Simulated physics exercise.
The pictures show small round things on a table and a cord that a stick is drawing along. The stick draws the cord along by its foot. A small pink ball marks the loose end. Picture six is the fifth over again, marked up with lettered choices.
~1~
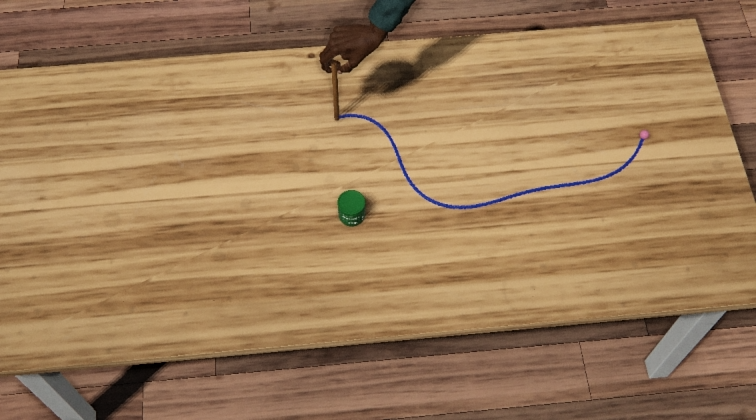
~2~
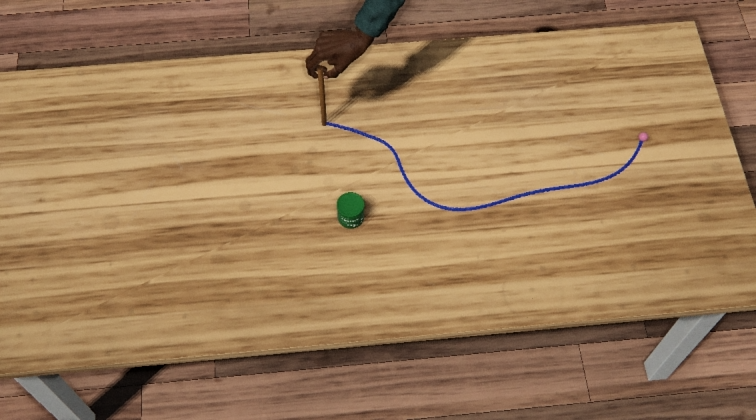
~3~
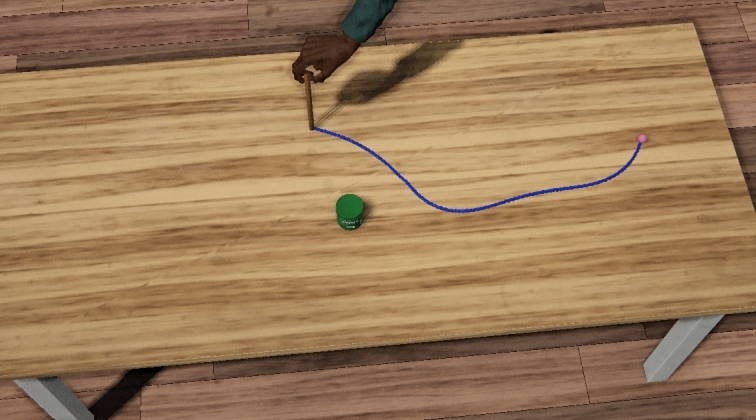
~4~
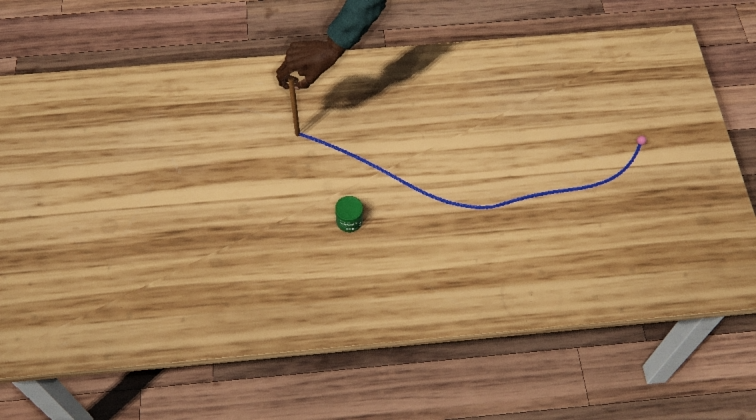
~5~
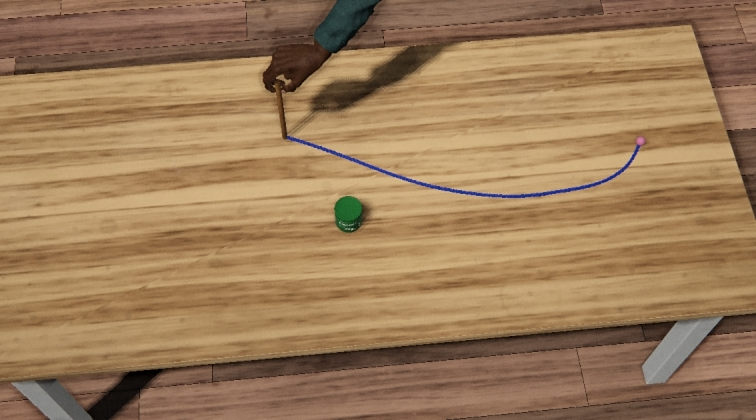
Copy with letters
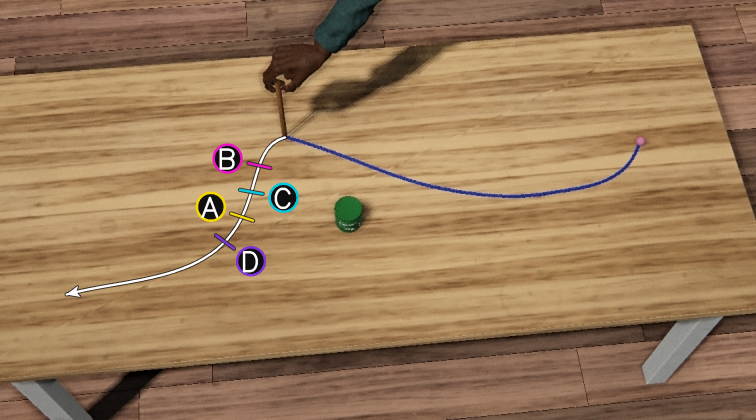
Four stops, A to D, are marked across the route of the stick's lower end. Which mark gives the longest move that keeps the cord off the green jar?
No farther than D.
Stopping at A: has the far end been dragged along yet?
By then, yes.
On the marked copy, A at (242, 217); B at (259, 166); C at (251, 192); D at (225, 242); the route from (285, 137) via (217, 250) to (67, 294).
Taking D. A third of the way, foot of the stick (258, 169), middle of the cord (459, 184), free end (637, 148).
Two thirds of the way, foot of the stick (246, 210), middle of the cord (446, 181), free end (631, 154).
When it is over, foot of the stick (225, 242), middle of the cord (423, 188), free end (615, 163); nothing has been touched.
As for the rest, A is safe but short; B is safe but short; C is safe but short.
